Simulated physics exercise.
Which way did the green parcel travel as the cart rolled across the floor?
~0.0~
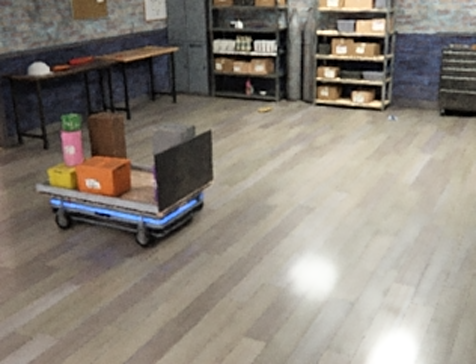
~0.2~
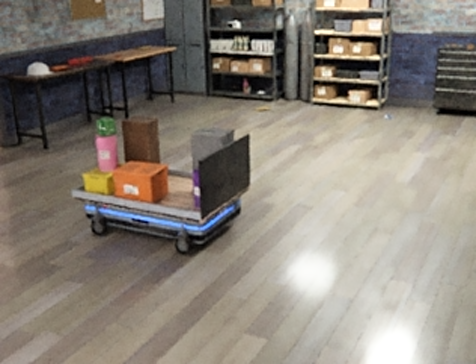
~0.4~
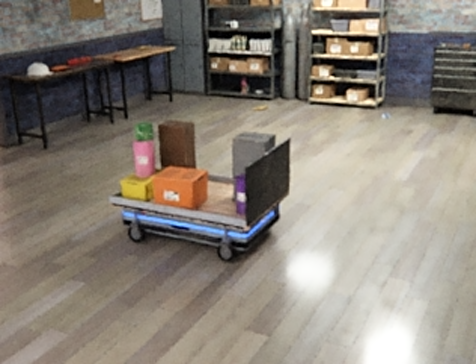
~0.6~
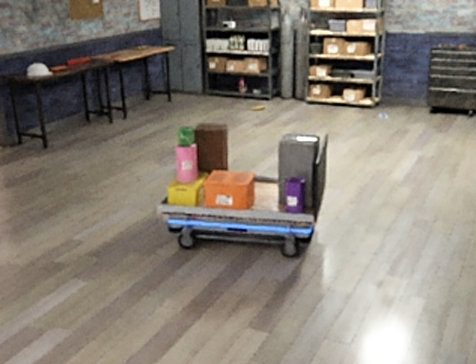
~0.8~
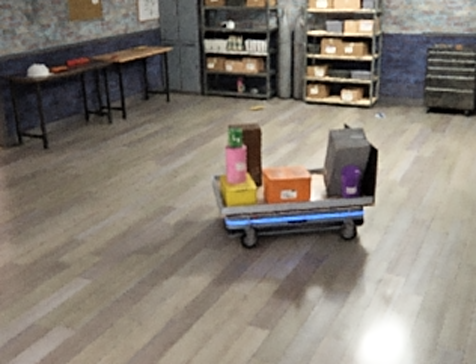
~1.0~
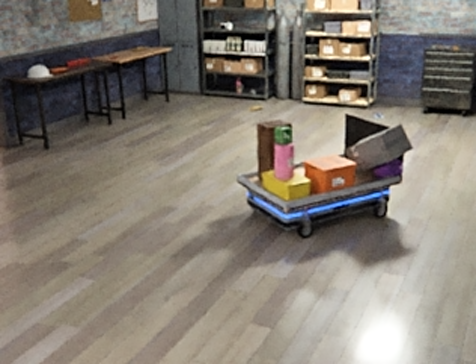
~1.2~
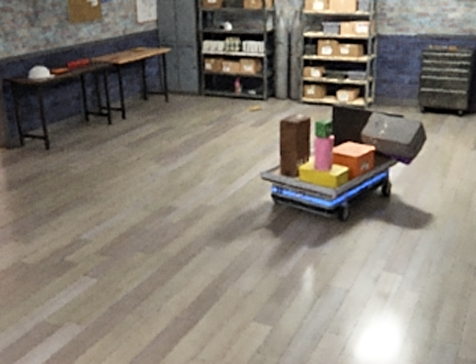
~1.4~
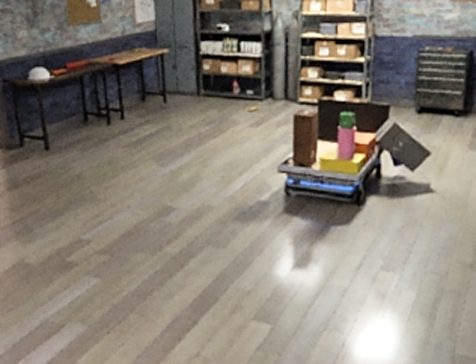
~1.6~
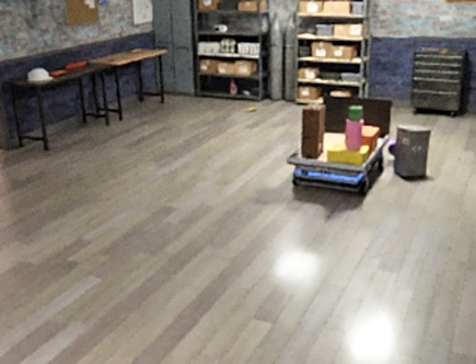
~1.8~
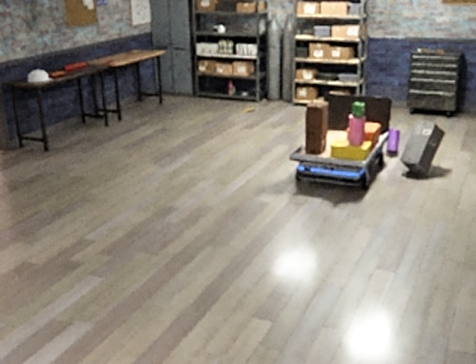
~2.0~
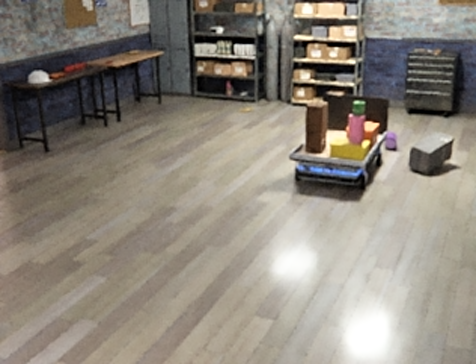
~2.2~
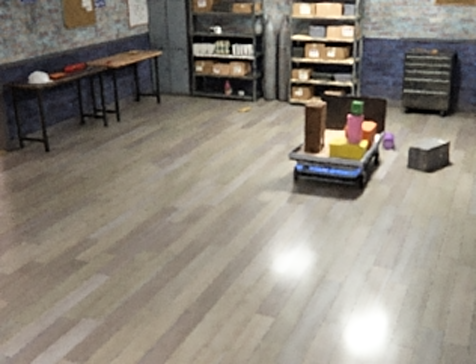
The green parcel moved to the right, riding upright on the cart.
